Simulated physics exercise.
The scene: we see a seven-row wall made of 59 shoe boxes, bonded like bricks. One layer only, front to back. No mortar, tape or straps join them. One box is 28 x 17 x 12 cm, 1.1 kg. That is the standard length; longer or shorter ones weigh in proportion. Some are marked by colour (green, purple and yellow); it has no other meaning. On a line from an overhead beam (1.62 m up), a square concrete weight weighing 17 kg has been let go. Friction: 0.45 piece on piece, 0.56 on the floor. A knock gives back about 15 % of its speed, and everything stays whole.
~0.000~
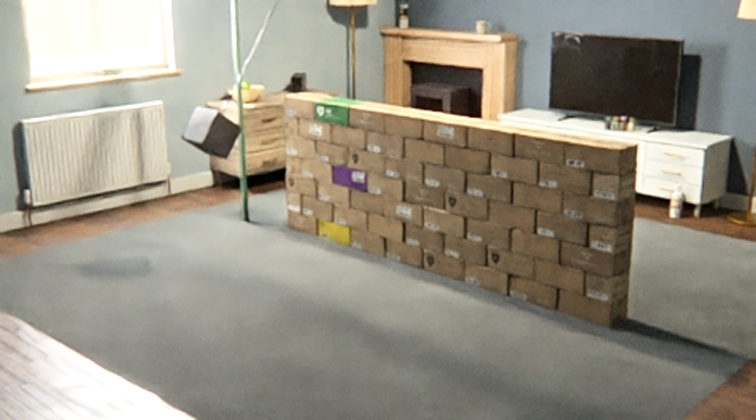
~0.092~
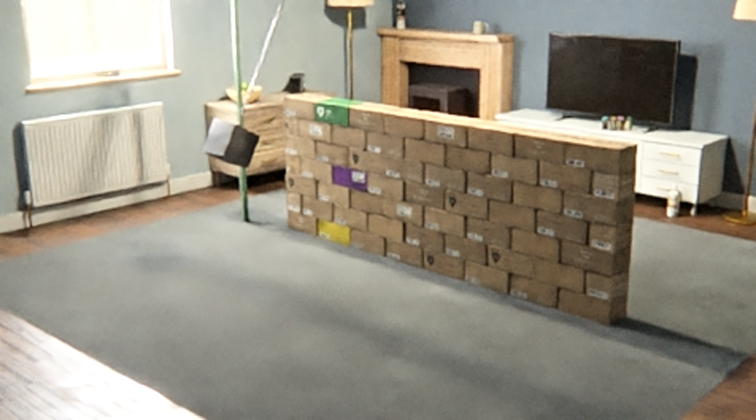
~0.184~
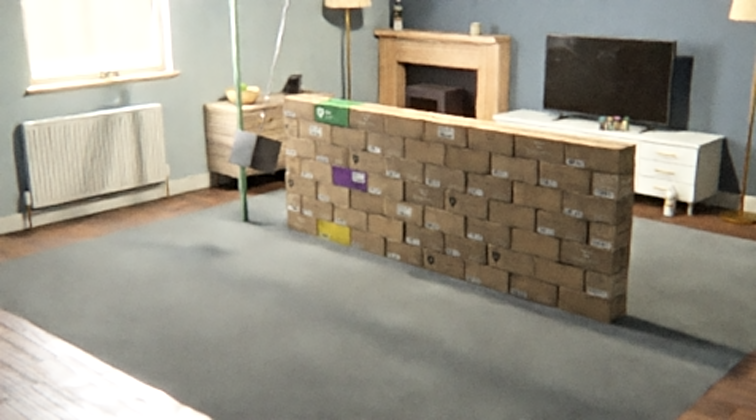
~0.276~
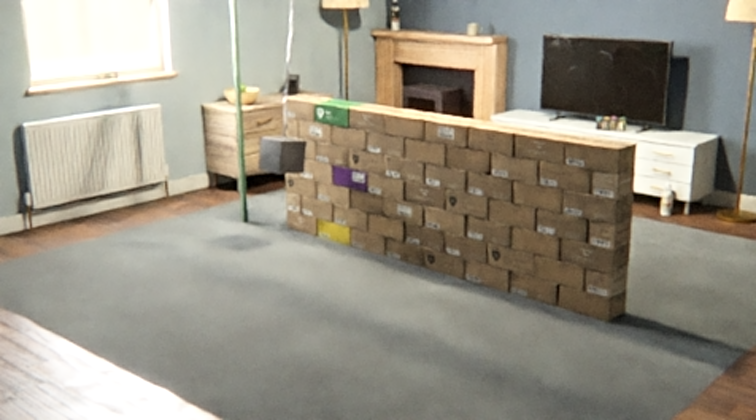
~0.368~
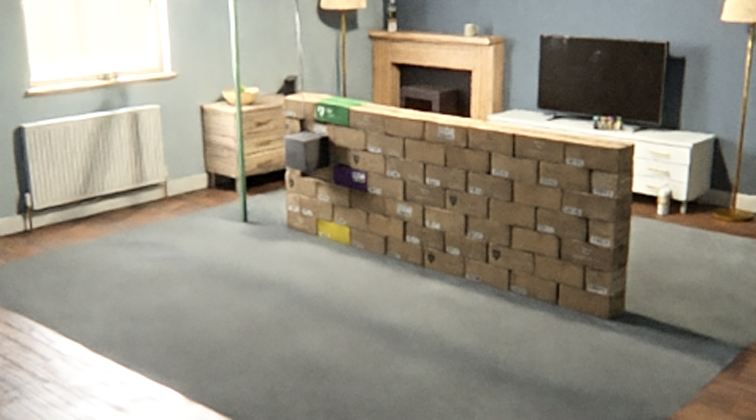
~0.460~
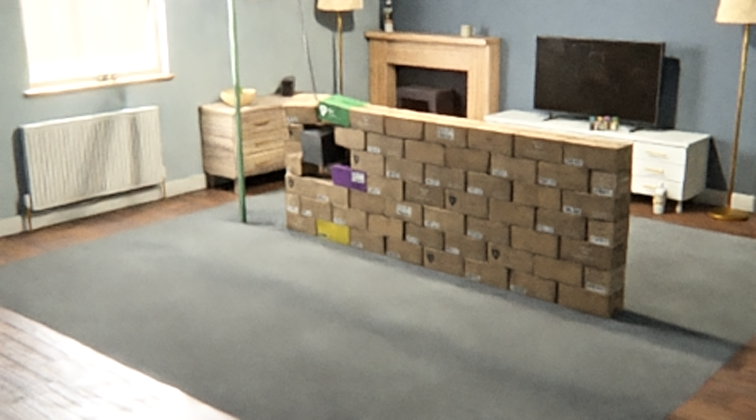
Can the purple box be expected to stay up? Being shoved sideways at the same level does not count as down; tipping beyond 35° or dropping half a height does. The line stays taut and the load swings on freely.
The purple box remains up.
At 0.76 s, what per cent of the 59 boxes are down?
10 per cent by then.
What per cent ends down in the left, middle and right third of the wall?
In per cent: Left 30, middle 0, right 0.
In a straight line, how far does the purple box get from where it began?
About 0 cm.
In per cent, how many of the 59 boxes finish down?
About 10 per cent.
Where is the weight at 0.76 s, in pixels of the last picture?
Around (354, 122).
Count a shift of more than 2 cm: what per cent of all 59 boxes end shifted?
15 per cent.
After 0.56 s, line 19° past plumb; 3 of the 59 boxes down; purple box unmoved; green box leaning 10°.
After 0.76 s, line 28° past plumb; 6 of the 59 boxes down; purple box unmoved; green box leaning 4°.
After 1.10 s, line 22° past plumb; 6 of the 59 boxes down; purple box unmoved; green box shifted 8 cm.
After 1.86 s, line 26° before plumb; 7 of the 59 boxes down; purple box unmoved; green box on its side.
At rest (2.9 s), line 26° past plumb; 7 of the 59 boxes down; purple box unmoved; green box on its side; yellow box unmoved. As the last picture would show them, middles, purple box near (358, 176), green box near (309, 236).
